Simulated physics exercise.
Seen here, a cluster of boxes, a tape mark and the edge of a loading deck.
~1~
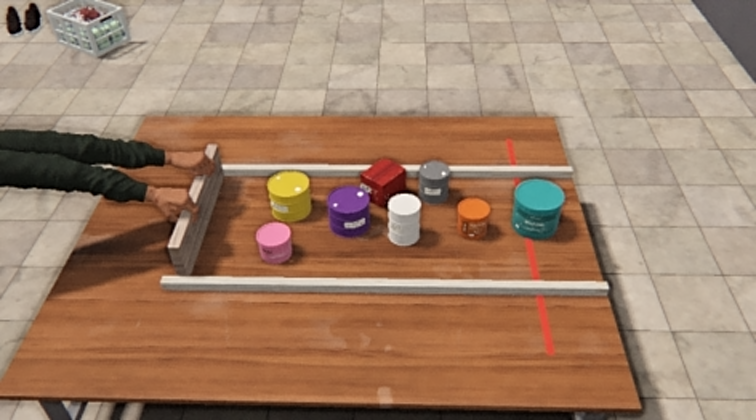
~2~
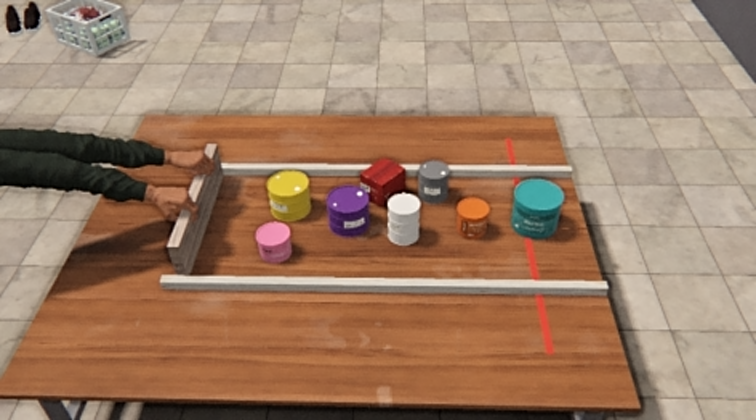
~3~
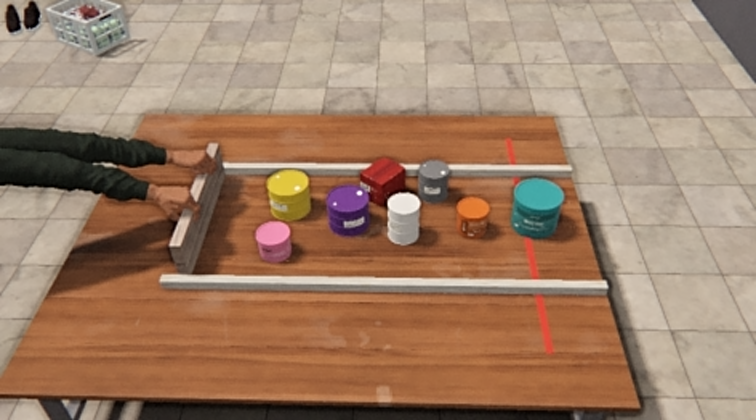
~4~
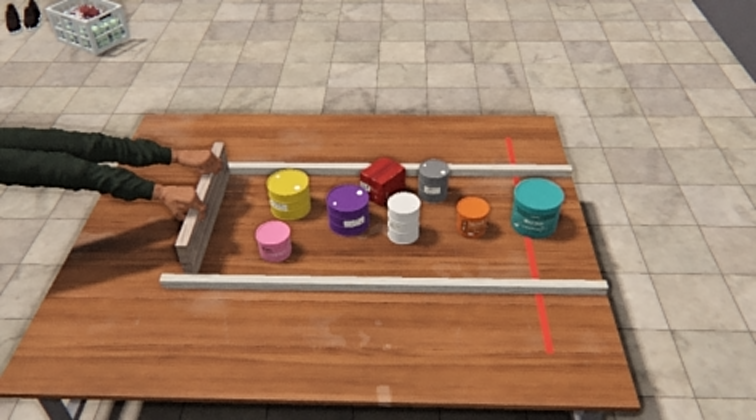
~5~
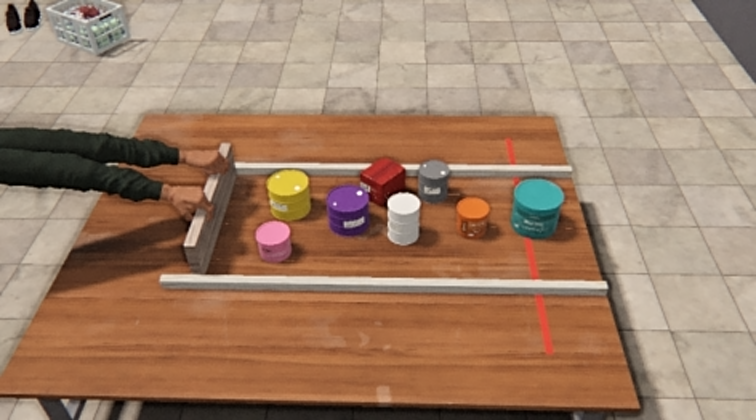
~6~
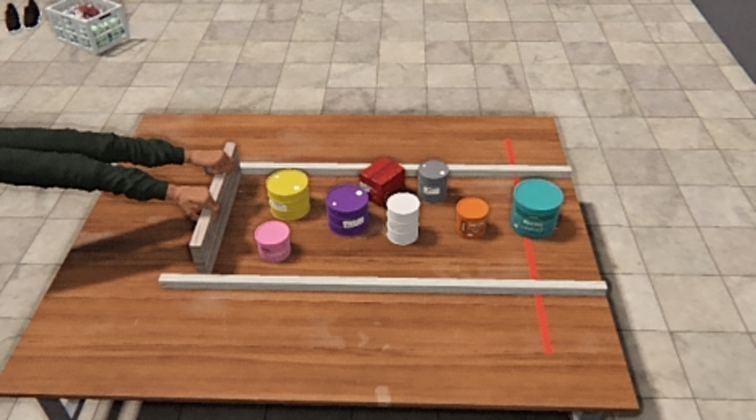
On a wooden tabletop, two hands easing a plank slightly right between pale rails toward colourful tubs that stay still.
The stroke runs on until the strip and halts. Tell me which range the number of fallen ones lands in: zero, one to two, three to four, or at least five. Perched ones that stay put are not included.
The drop count fails to reach three, yet is not nil.
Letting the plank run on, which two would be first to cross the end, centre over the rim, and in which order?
They are the turquoise pail, then the orange pail.
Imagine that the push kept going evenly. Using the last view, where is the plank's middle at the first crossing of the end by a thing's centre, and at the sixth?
At (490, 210) for the first, at (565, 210) for the sixth.
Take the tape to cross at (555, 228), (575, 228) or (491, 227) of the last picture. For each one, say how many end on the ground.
Tallies in the order given: 4, 8, 0.
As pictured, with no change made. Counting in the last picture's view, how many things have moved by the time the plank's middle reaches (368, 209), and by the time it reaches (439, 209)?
That gives 6 for the first and 8 for the second.
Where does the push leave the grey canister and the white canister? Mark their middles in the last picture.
You'll find the first one at (565, 182) and the second at (586, 253).
A little later, none off yet; turquoise pail at rest near (536, 210); orange pail at rest near (472, 219); grey canister at rest near (433, 182).
Next, none off yet; turquoise pail at rest near (536, 210); orange pail at rest near (472, 219); grey canister shifted about its own width near (455, 181).
Later still, none off yet; turquoise pail shifted a little near (559, 204); orange pail shifted well along near (521, 211); grey canister shifted well along near (509, 181).
When it is over, the number that fall off is one or two; down, turquoise pail.
